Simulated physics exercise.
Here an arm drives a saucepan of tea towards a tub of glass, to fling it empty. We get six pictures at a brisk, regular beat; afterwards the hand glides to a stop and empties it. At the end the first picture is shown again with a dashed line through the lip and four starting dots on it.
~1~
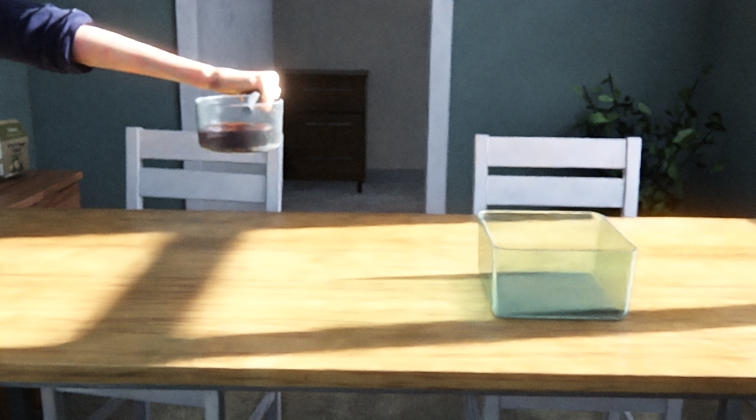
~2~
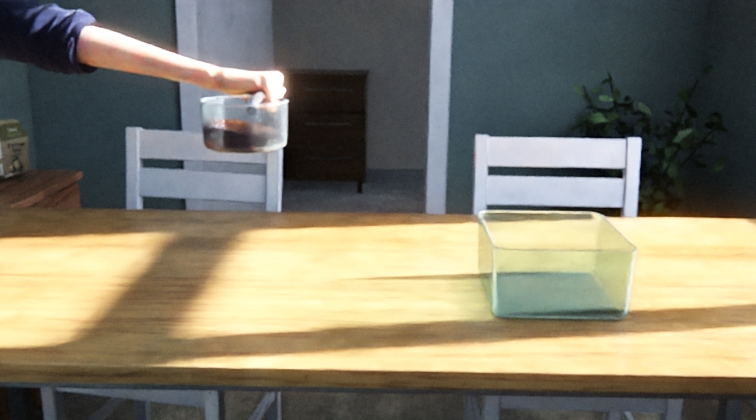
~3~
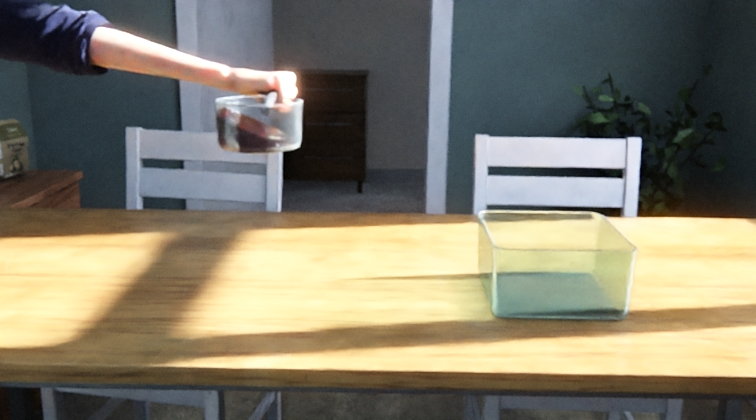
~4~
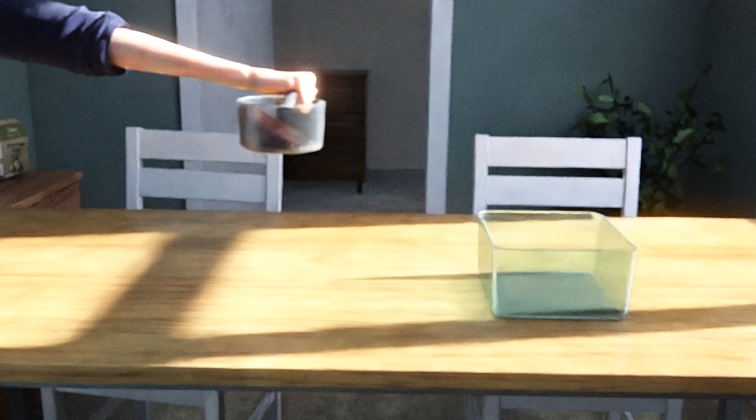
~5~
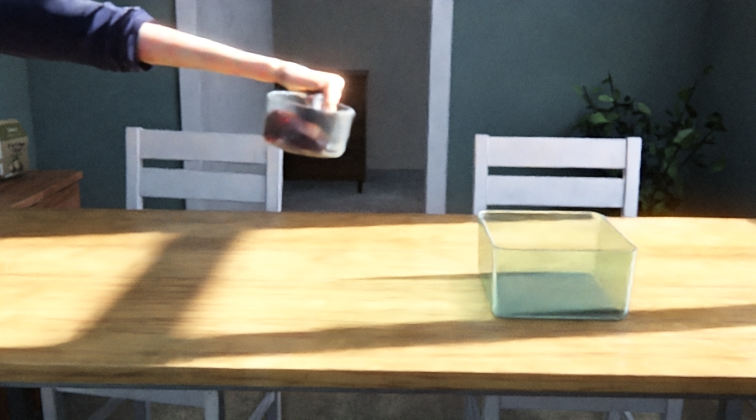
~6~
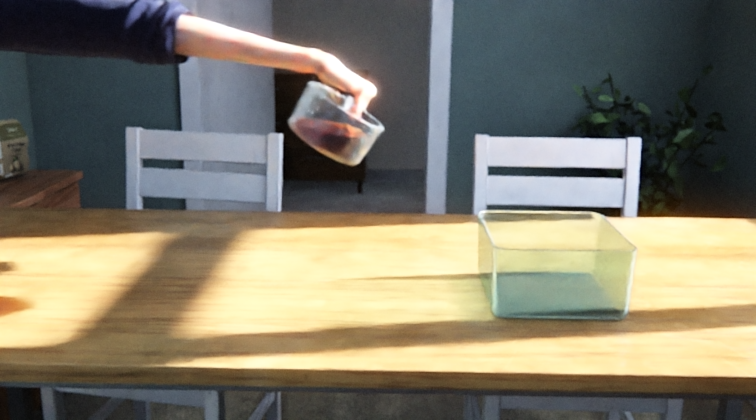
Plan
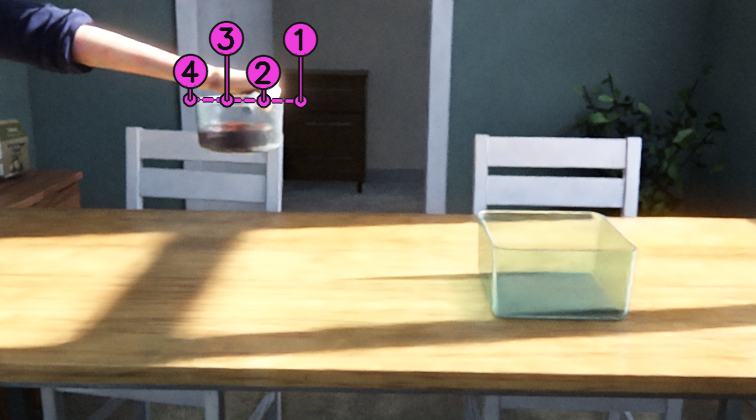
An outstretched arm carried a clear pan of dark tea rightward above a wooden table, toward a square glass tub, and tilted the pan forward as the liquid sloshed around inside.
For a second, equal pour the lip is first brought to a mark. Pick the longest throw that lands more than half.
Choose 1.
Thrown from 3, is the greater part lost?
Yes, that goes wrong.
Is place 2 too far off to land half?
Yes, it does.
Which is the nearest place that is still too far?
Place 2.
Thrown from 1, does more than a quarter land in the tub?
Yes.
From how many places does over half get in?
One of them.
On the marked copy, 1 at (300, 101); 2 at (263, 100); 3 at (226, 100); 4 at (190, 99).
With 1, about 70 % lands in the tub, 25 % falls short and 5 % goes beside or beyond.
With 2, about 33 % lands in the tub, 62 % falls short and 5 % goes beside or beyond.
With 3, about 7 % lands in the tub, 91 % falls short.
With 4, about 1 % lands in the tub, 99 % falls short.
